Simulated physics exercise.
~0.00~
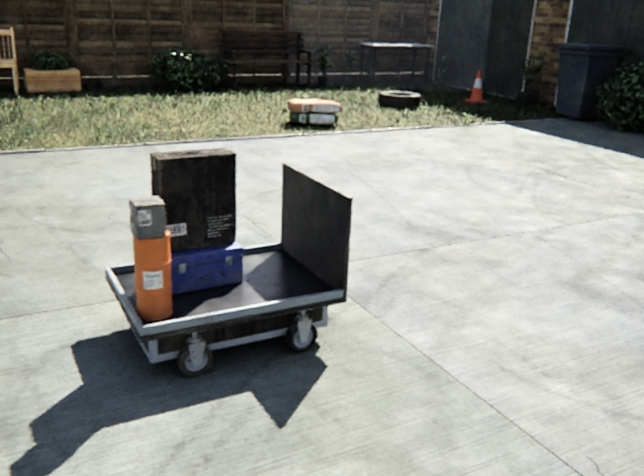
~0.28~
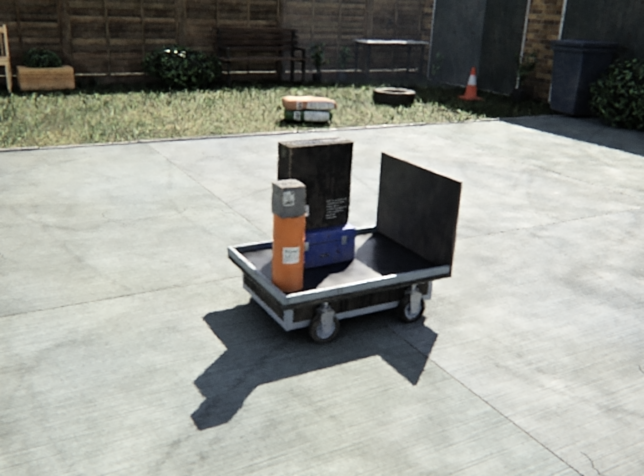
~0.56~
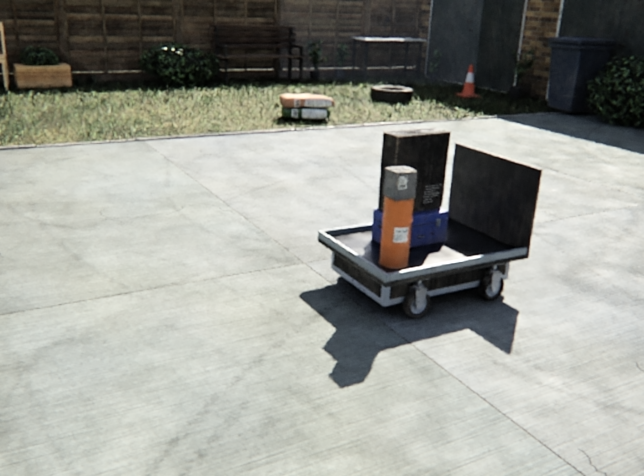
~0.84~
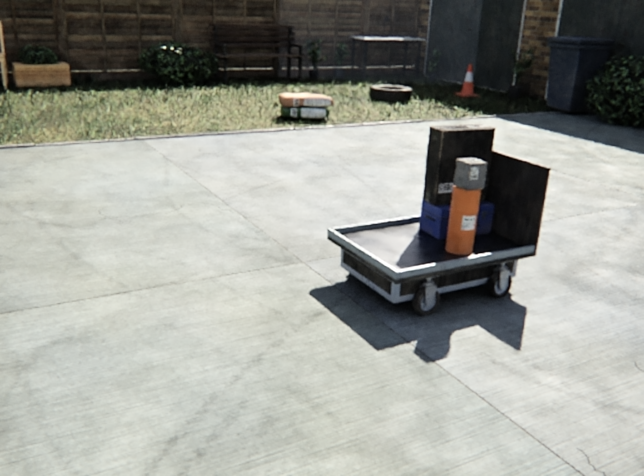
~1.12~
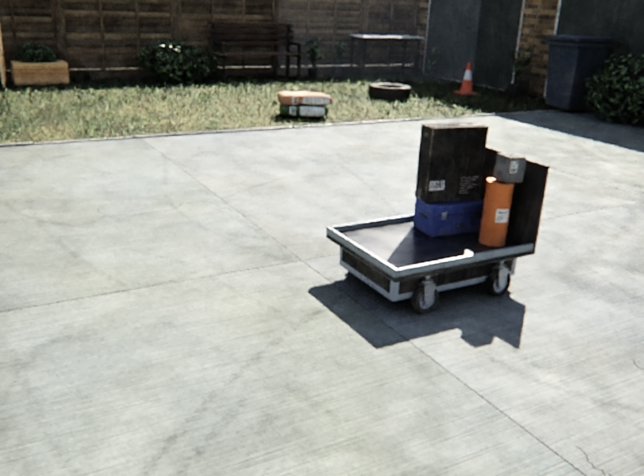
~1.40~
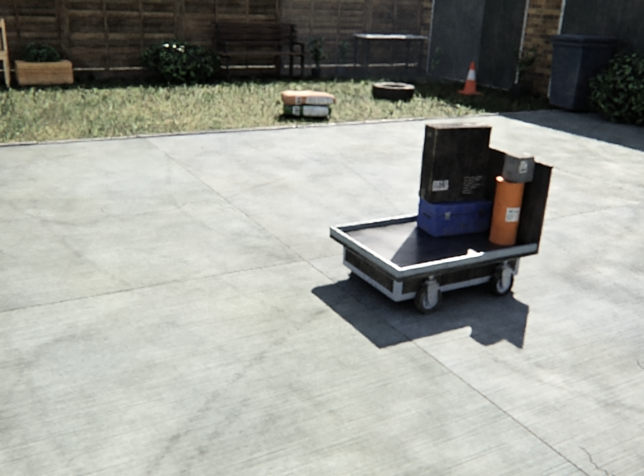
Flat cart rolling right across a sunny yard and stopping, its orange canister, boxes and blue toolbox sliding forward but staying upright.
